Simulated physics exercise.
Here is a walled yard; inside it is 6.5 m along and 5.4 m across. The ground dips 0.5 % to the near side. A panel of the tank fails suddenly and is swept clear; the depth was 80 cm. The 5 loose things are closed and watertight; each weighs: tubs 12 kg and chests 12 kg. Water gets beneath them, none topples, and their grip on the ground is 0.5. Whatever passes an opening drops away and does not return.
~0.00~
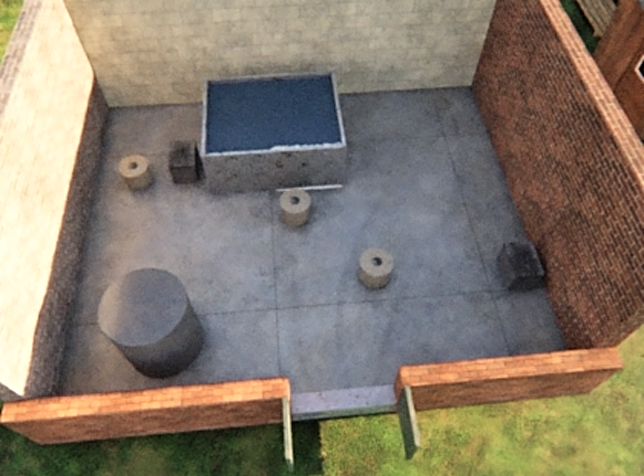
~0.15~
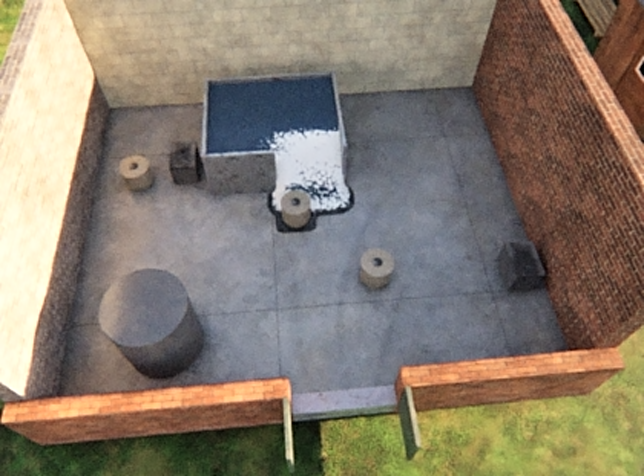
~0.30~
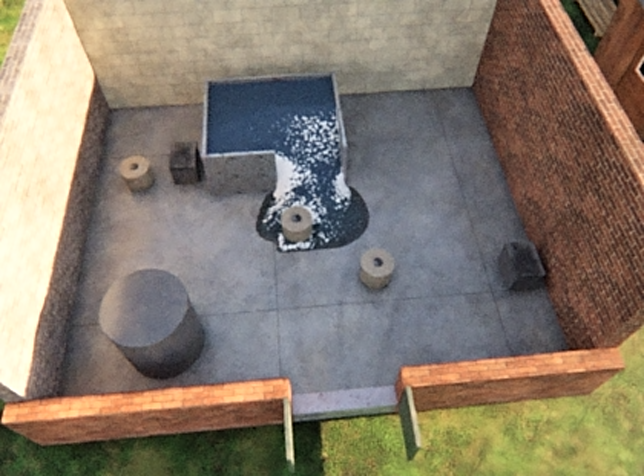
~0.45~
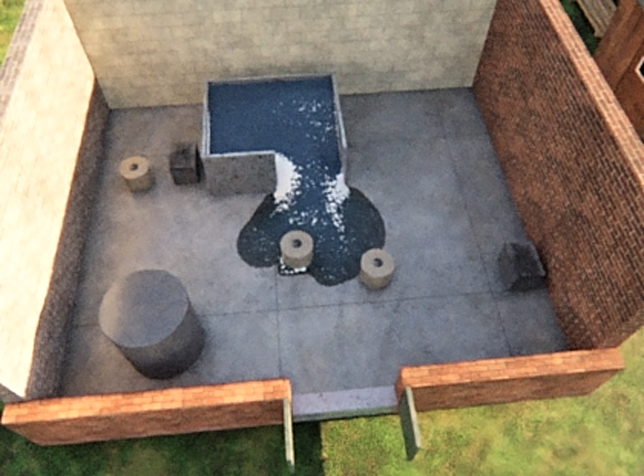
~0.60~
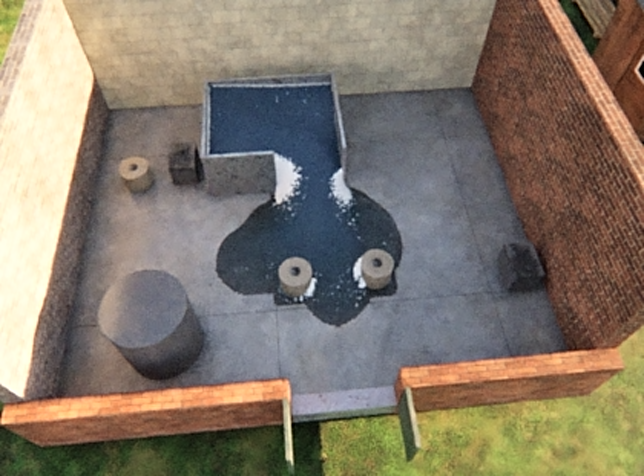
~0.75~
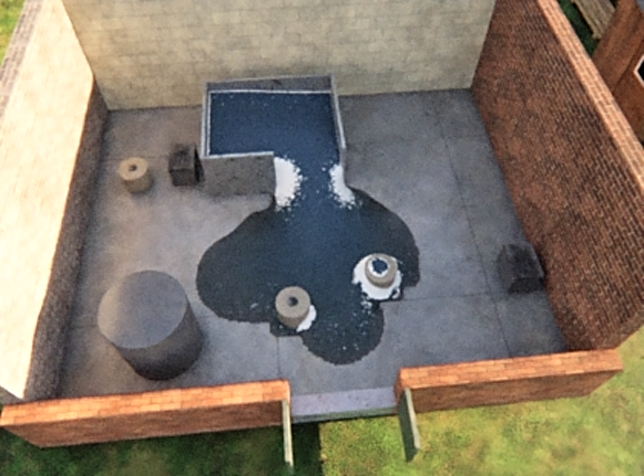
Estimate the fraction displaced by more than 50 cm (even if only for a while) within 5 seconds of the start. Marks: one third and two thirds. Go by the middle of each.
Share: Between one and two thirds.
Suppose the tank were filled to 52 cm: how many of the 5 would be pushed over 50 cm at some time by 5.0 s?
In that case 3 of them.
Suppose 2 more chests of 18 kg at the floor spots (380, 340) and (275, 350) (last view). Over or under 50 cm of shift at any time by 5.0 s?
In turn: More, past it.
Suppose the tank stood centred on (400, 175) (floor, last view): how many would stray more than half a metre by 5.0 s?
Then 1.
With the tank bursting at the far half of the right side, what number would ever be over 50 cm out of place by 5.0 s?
Then 1.
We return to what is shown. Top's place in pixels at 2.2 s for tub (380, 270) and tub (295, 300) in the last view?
Near (550, 330) and (269, 366).
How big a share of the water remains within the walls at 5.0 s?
Some 76 per cent remains.
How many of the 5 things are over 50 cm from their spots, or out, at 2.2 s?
I count 2.
After 1.1 s 2 of 5 are over 50 cm from their spots; 0 afloat.
After 2.2 s 2 of 5 are over 50 cm from their spots; 2 afloat.
After 3.5 s 3 of 5 are over 50 cm from their spots; 2 afloat.
After 5.0 s 3 of 5 are over 50 cm from their spots, and 3 have been at some point; 1 afloat.
